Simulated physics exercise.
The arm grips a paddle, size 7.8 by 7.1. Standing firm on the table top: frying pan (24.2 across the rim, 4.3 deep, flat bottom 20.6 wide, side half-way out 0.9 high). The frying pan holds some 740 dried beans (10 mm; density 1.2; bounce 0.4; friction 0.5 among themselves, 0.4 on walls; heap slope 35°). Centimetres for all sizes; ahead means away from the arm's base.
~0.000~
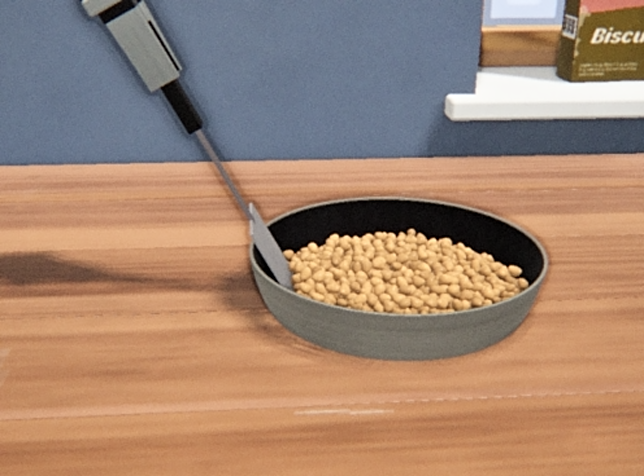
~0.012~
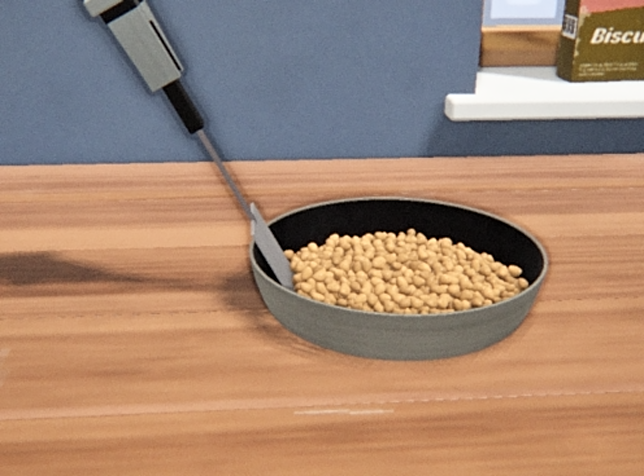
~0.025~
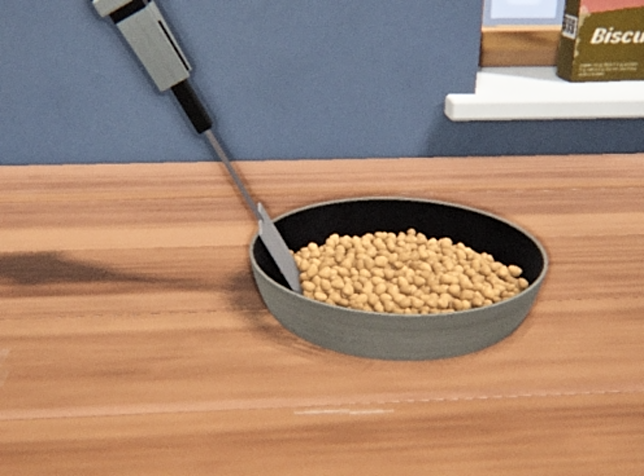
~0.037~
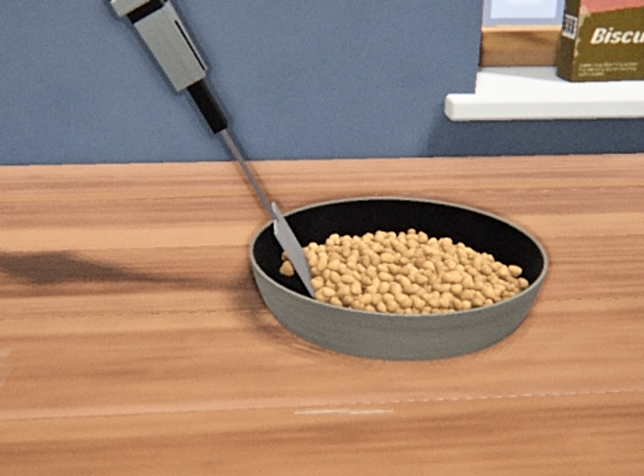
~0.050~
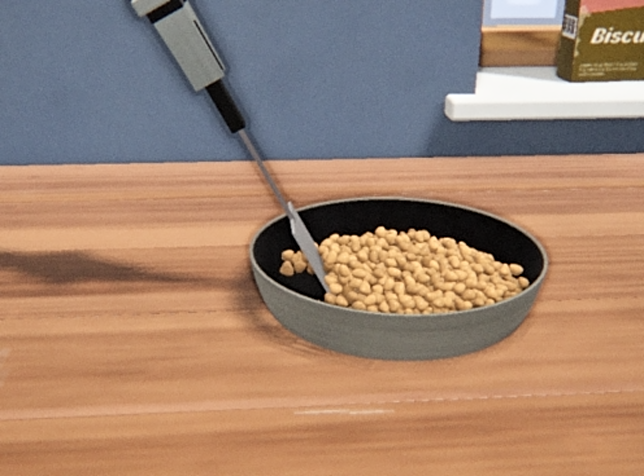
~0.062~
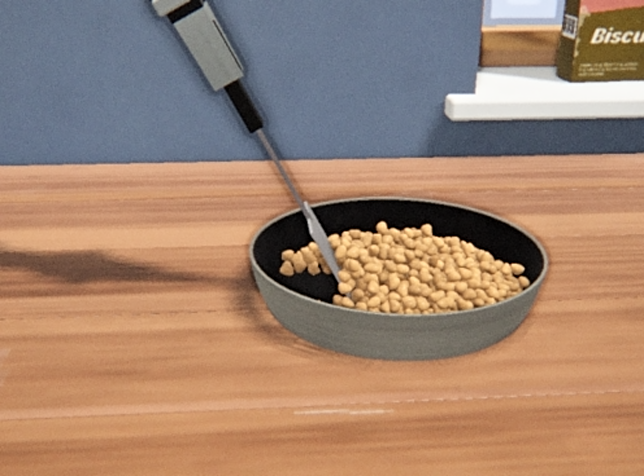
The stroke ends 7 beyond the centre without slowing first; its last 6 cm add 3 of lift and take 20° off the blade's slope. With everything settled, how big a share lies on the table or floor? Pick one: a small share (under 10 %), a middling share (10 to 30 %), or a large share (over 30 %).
A middling share.
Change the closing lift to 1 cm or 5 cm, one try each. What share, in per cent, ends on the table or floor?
Some 10 and 15 per cent.
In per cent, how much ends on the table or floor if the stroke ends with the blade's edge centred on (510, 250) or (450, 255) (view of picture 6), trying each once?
25 % and 10 %.
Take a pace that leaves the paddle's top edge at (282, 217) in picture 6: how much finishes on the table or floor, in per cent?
Roughly 5 per cent.
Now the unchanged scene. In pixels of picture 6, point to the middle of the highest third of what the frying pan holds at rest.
The centre sits close to (486, 269).
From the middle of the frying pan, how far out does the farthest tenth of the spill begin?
It comes to about 40 cm.
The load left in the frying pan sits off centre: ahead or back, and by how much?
I'd say it's roughly 3.5 cm toward the front.
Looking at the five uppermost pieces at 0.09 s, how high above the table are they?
They are near 6 cm up.
By 0.09 s, sloping 62°, highest piece 6 above the table; 737 in the frying pan.
By 0.12 s, sloping 55°, highest piece 7 above the table; 737 in the frying pan.
By 0.34 s, sloping 42°, highest piece 5 above the table; 619 in the frying pan, 113 on the table or floor, 5 on the blade or in flight.
By 1.39 s, sloping 42°, highest piece 5 above the table; 619 in the frying pan, 118 on the table or floor.
Final count, 619 in the frying pan, 118 on the table or floor. That is 16 % on the table or floor.
